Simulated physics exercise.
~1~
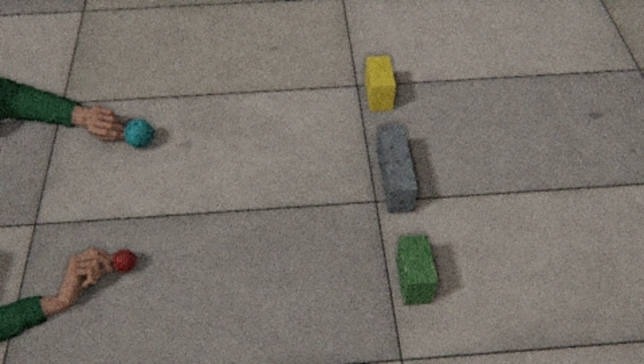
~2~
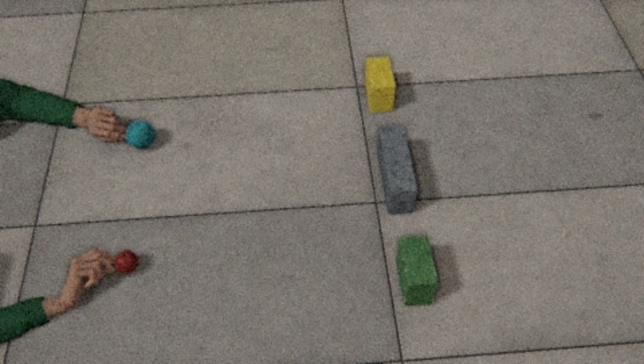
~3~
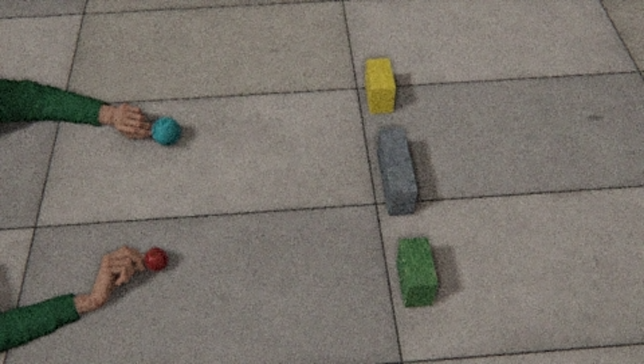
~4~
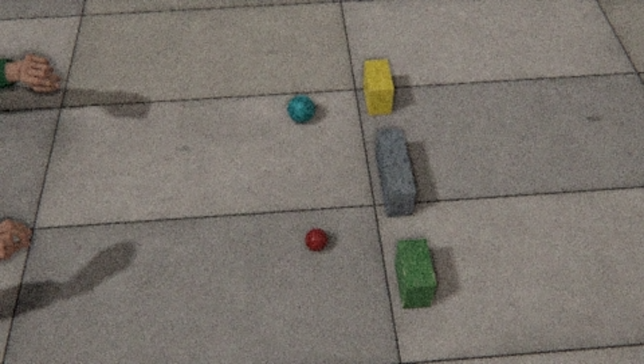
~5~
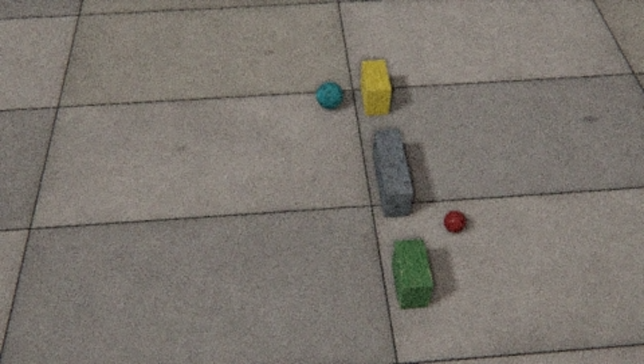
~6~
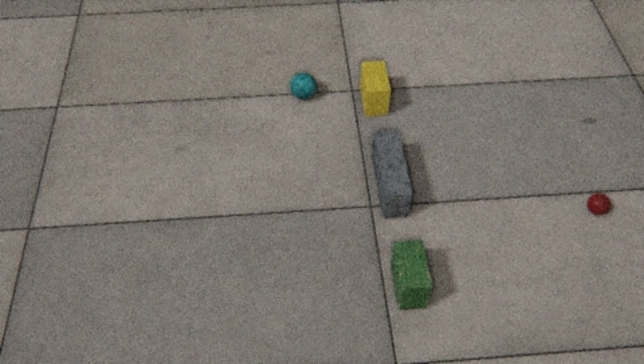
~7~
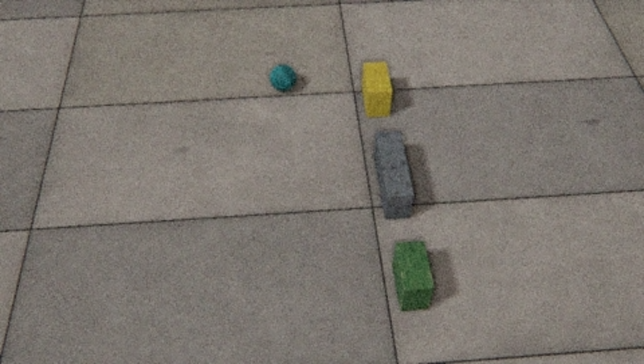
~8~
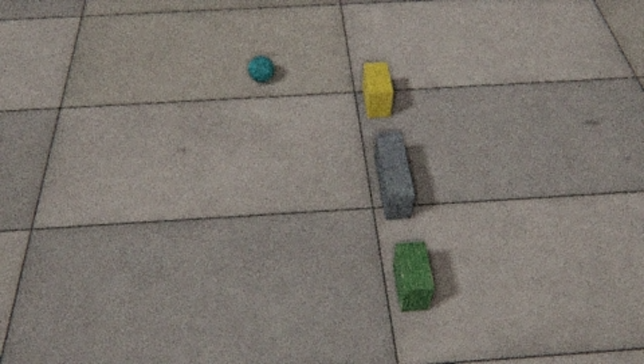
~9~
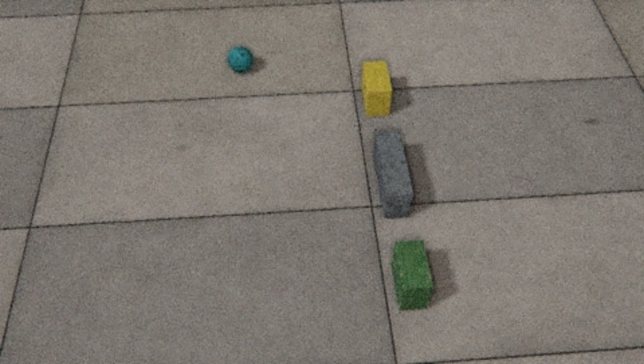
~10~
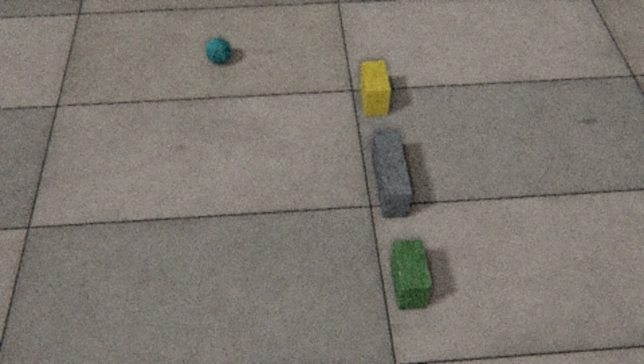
A small red ball and a turquoise ball, rolled rightward by two green-sleeved hands toward three blocks, parted ways as the red one slipped between the grey and green blocks and out of sight, while the turquoise one bounced off the yellow block and rolled back left.
